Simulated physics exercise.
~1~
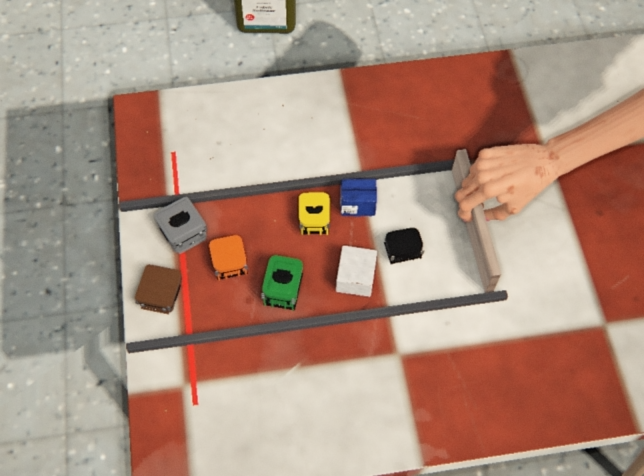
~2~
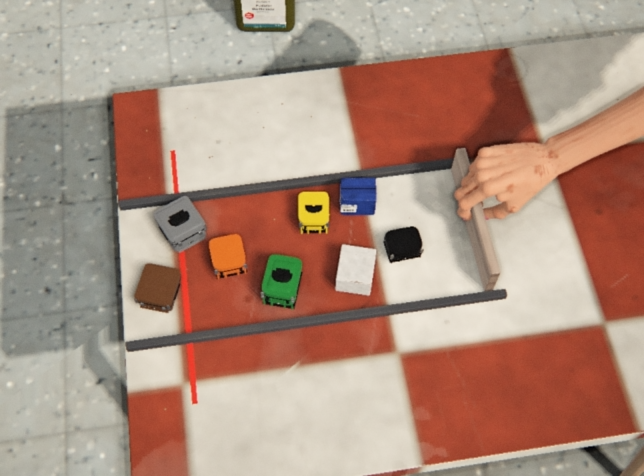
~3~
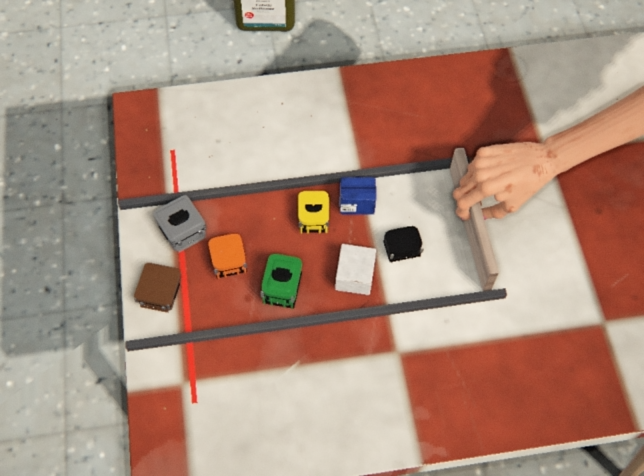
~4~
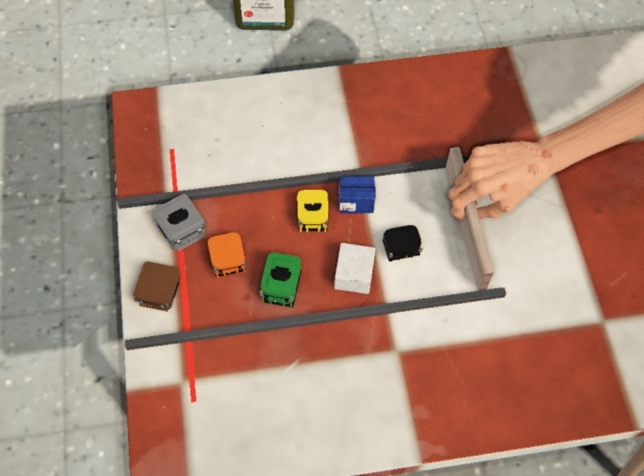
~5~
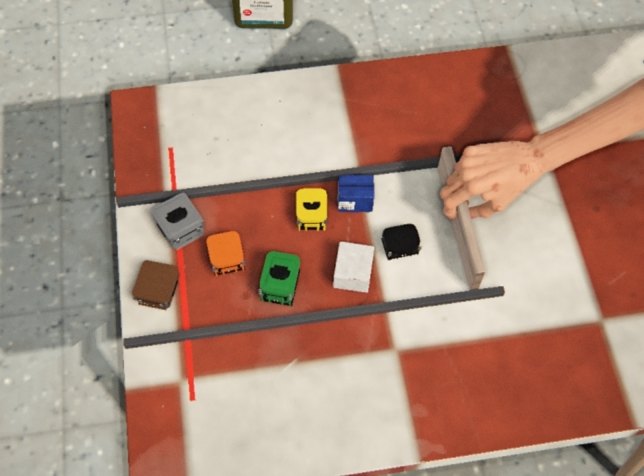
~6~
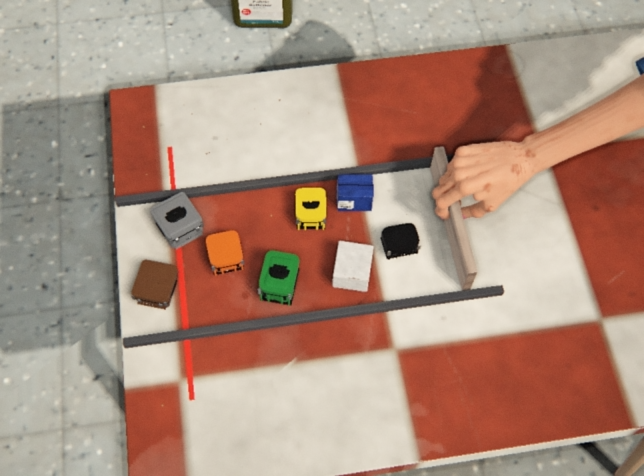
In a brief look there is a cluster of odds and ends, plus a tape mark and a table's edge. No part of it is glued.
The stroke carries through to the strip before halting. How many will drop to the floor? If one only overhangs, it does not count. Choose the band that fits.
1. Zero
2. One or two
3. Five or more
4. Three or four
Answer: 4.
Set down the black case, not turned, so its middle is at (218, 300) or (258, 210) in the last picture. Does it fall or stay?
For the first start it does not stay, and for the second it does not stay.
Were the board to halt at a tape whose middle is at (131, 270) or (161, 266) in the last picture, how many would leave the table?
Per try: 8; 5.
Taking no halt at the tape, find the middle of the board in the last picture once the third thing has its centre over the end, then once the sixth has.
At (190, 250) for the third, at (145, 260) for the sixth.
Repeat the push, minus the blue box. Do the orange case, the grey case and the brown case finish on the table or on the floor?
Result: Orange case stays, grey case stays, brown case comes off.
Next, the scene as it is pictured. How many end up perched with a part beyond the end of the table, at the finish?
The count is 2.
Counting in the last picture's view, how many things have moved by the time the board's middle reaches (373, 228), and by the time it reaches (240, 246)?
Moved so far: 3, later 8.
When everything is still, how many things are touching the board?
That makes 3.
A little later, none off yet; brown case at rest near (156, 285); grey case at rest near (178, 221); orange case at rest near (225, 253).
Next, none off yet; brown case at rest near (156, 285); grey case at rest near (178, 221); orange case shifted a little near (212, 251).
Later still, none off yet; brown case shifted about its own width near (123, 289); grey case shifted about its own width near (130, 221); orange case shifted well along near (147, 259).
When it is over, the number that fall off is three or four; down, orange case, grey case and brown case.
